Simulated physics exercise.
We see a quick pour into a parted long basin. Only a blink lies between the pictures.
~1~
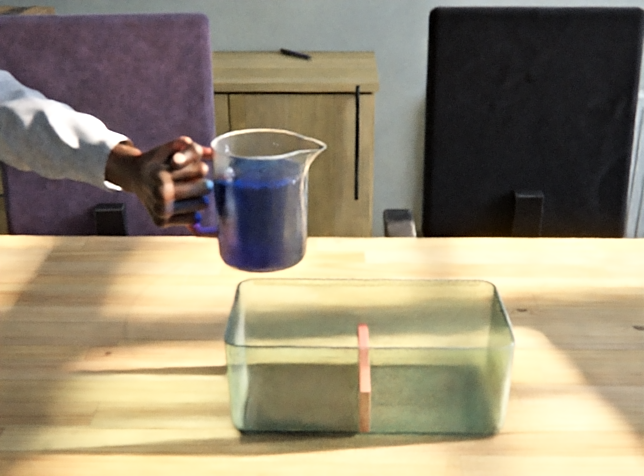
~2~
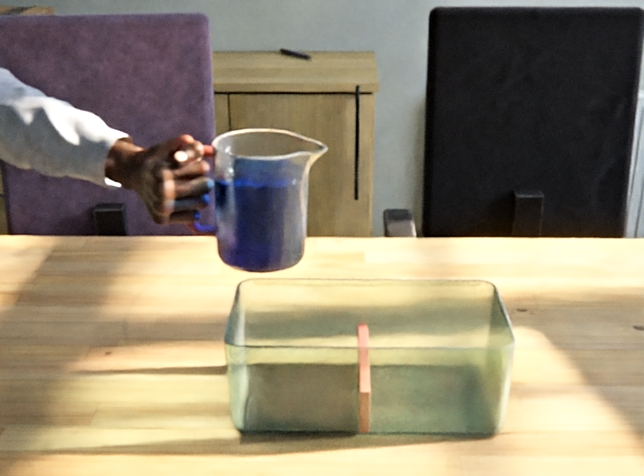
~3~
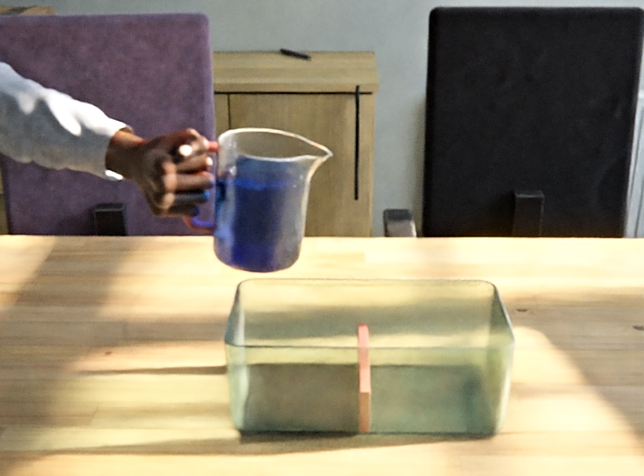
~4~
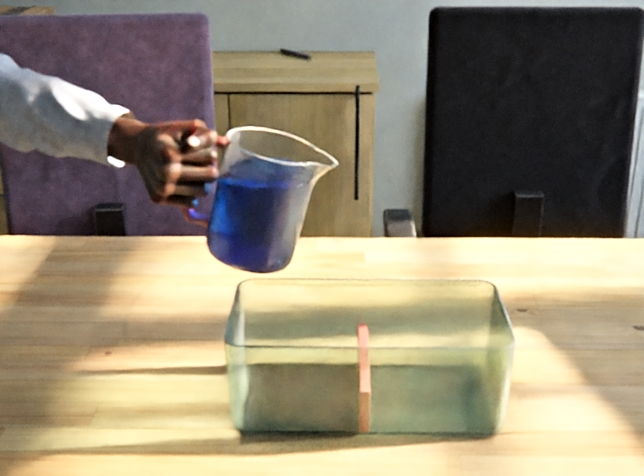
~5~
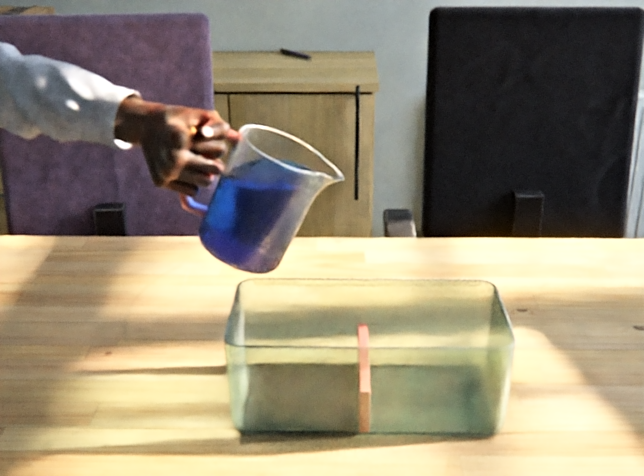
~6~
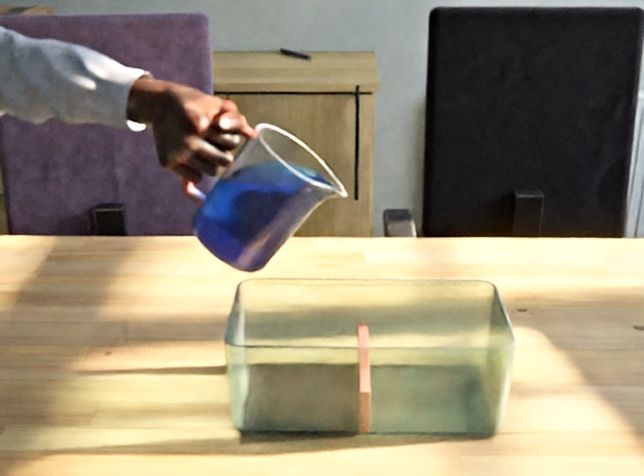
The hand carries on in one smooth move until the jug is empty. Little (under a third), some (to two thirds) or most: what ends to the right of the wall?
The share right of the wall is from a third to two thirds.
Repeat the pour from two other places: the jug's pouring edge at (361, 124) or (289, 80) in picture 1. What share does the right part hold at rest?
In turn 90 and 20 in a hundred.
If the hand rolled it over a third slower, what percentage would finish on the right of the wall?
Roughly 65 in a hundred.
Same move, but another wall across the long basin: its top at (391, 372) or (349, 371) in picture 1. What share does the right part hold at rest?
In turn 20 and 80 in a hundred.
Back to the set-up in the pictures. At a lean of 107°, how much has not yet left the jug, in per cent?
It comes to 55 per cent or so.
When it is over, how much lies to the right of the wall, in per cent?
Some 50 per cent.
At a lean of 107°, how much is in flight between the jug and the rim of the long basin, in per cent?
About 25 per cent.
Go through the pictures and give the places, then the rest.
In the first frame, tilt 0°; pouring edge (326, 146); surface from (217, 168) to (304, 168); the long basin's rim runs from (232, 311) to (505, 313); the wall's top is at (364, 356).
In the second frame, tilt 2°; pouring edge (327, 147); surface from (218, 168) to (305, 169).
In the third frame, tilt 7°; pouring edge (332, 153); surface from (220, 168) to (308, 171).
In the fourth frame, tilt 14°; pouring edge (338, 163); surface from (223, 170) to (313, 172).
In the fifth frame, tilt 25°; pouring edge (344, 177); surface from (220, 184) to (322, 175).
In the sixth frame, tilt 37°; pouring edge (347, 194); surface from (210, 192) to (331, 182).
A moment on, the jug is tipped right over and 56 per cent is still to pour, 1 is left of the wall and 18 right of it.
Next, the jug is tipped right over and 7 per cent is still to pour, 37 is left of the wall and 46 right of it.
Then the jug is tipped right over and 0 per cent is still to pour, 49 is left of the wall and 48 right of it.
Later the jug is tipped right over and 0 per cent is still to pour, 49 is left of the wall and 48 right of it.
Finally, 50 per cent lies left of the wall, 48 right of it and 2 outside.
